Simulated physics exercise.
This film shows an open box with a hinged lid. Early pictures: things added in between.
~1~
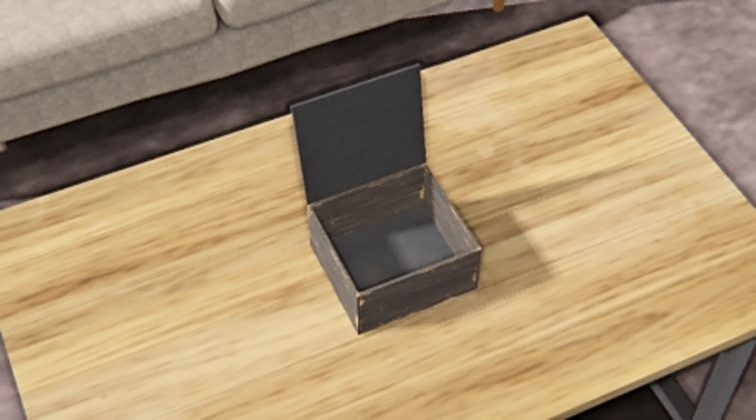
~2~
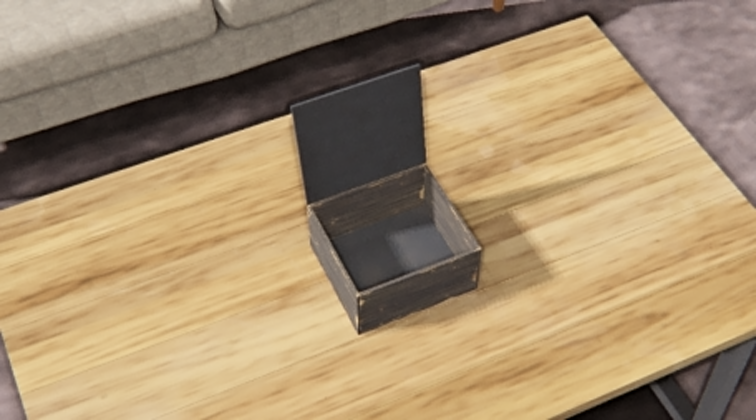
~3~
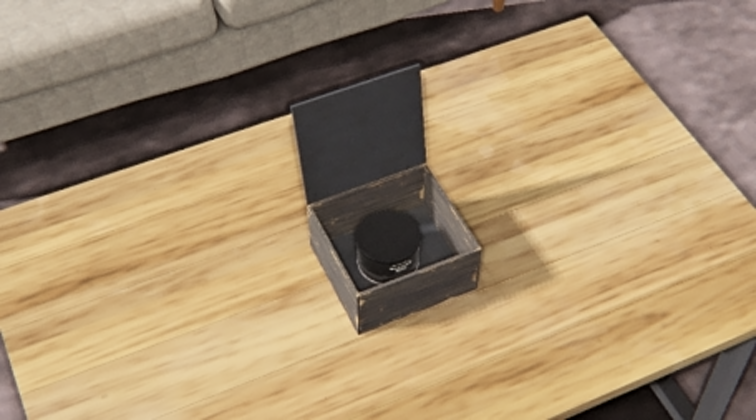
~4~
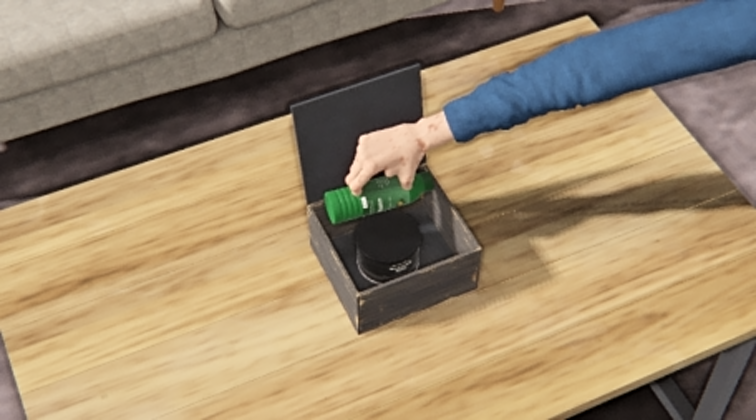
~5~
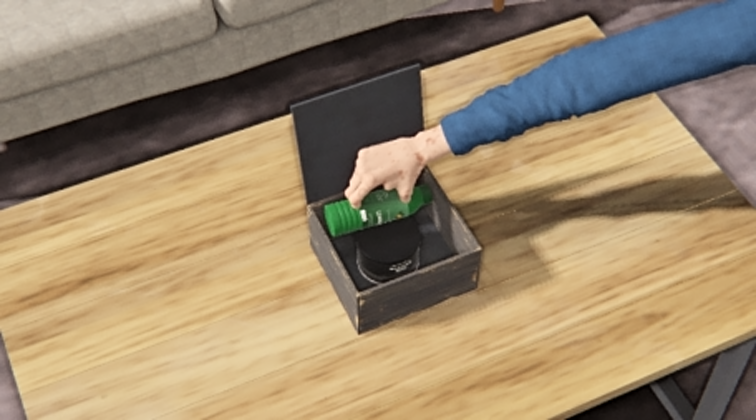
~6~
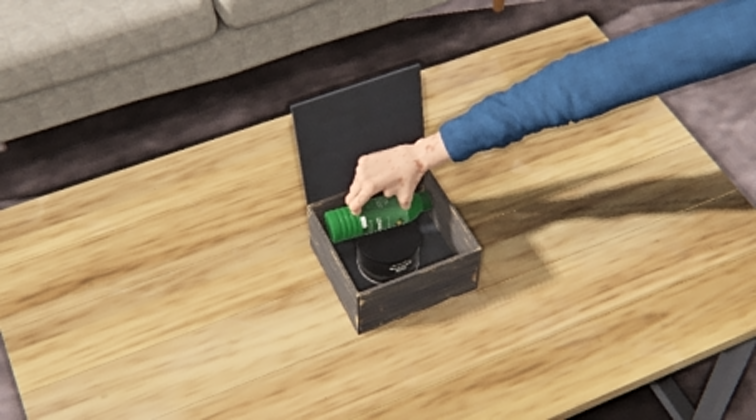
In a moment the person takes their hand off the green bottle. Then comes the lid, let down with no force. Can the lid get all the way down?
No: The lid finishes raised.
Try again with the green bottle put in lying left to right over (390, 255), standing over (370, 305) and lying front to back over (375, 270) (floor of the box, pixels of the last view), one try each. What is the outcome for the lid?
Lid, in order: Held open, held open, held open.
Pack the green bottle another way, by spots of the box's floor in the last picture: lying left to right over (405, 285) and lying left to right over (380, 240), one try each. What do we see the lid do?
First try: It closes; second try: It is held up.
Then, 1.10 s on from there, lid starting down.
Then, 1.50 s on from there, lid 66° above the rim.
Then, 1.70 s on from there, lid 51° above the rim.
Then, 2.00 s on from there, lid 23° above the rim.
In the end, lid 20° above the rim; both unmoved. At the end, from the last picture's camera, green bottle near (378, 212).
